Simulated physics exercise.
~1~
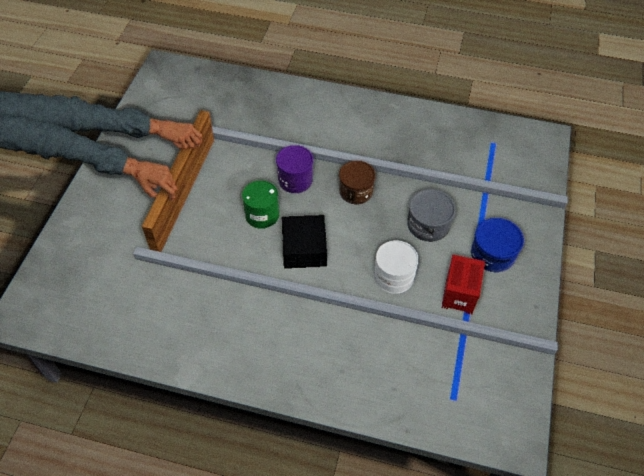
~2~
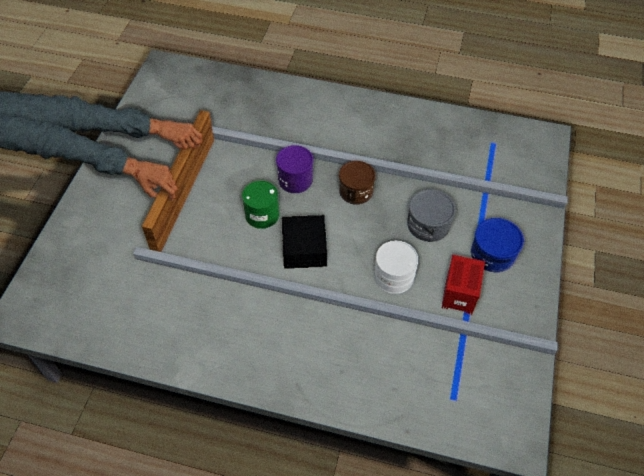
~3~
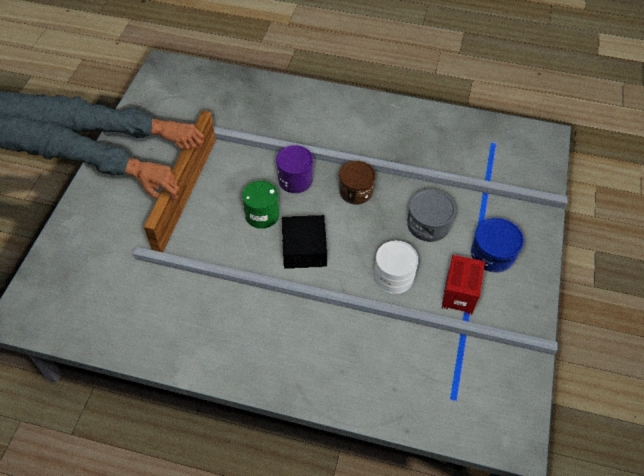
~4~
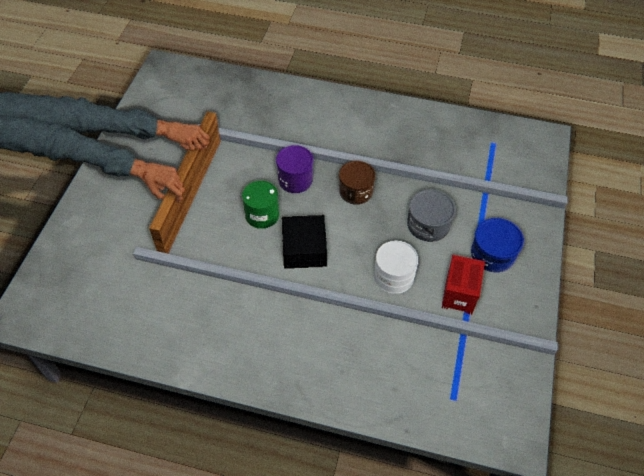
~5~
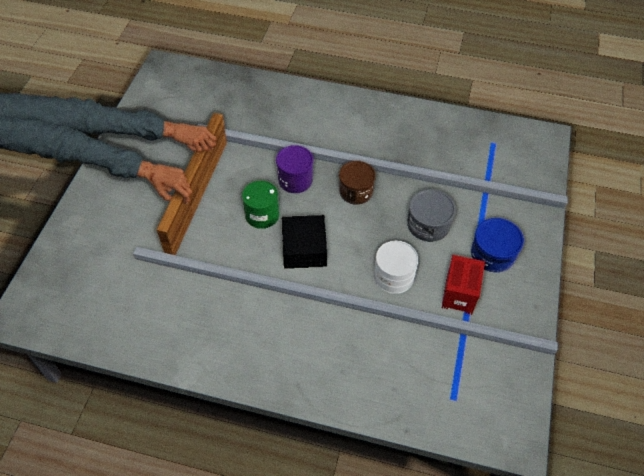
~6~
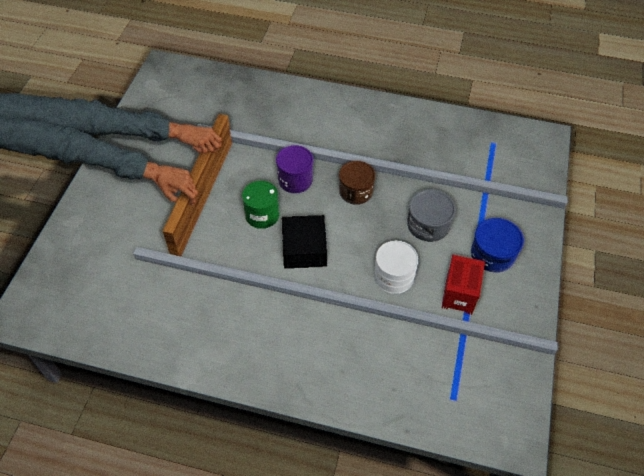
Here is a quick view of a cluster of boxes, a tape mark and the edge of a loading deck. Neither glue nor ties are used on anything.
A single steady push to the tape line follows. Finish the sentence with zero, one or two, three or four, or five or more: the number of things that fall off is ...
The number of things that fall off is one or two.
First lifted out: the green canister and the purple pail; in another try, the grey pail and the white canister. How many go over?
The number fallen is 1, and in the other try 0.
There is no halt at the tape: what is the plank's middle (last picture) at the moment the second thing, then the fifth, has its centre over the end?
Its middle is around (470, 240) and later (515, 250).
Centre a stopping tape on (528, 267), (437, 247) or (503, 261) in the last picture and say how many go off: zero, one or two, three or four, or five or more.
Five or more; none; three or four.
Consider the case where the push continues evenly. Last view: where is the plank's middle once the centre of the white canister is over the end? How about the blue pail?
Middle: Roughly (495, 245); roughly (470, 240).
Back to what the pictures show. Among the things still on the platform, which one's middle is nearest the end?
Nearest at the end: The white canister.
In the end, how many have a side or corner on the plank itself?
The count in contact is 3.
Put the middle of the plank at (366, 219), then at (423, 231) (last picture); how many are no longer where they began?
The first count is 6, and then it's 8.
Soon after, none off yet; blue pail at rest near (496, 246); red tote at rest near (463, 285); grey pail at rest near (431, 216).
At rest, the number that fall off is one or two; fallen, red tote and blue pail.
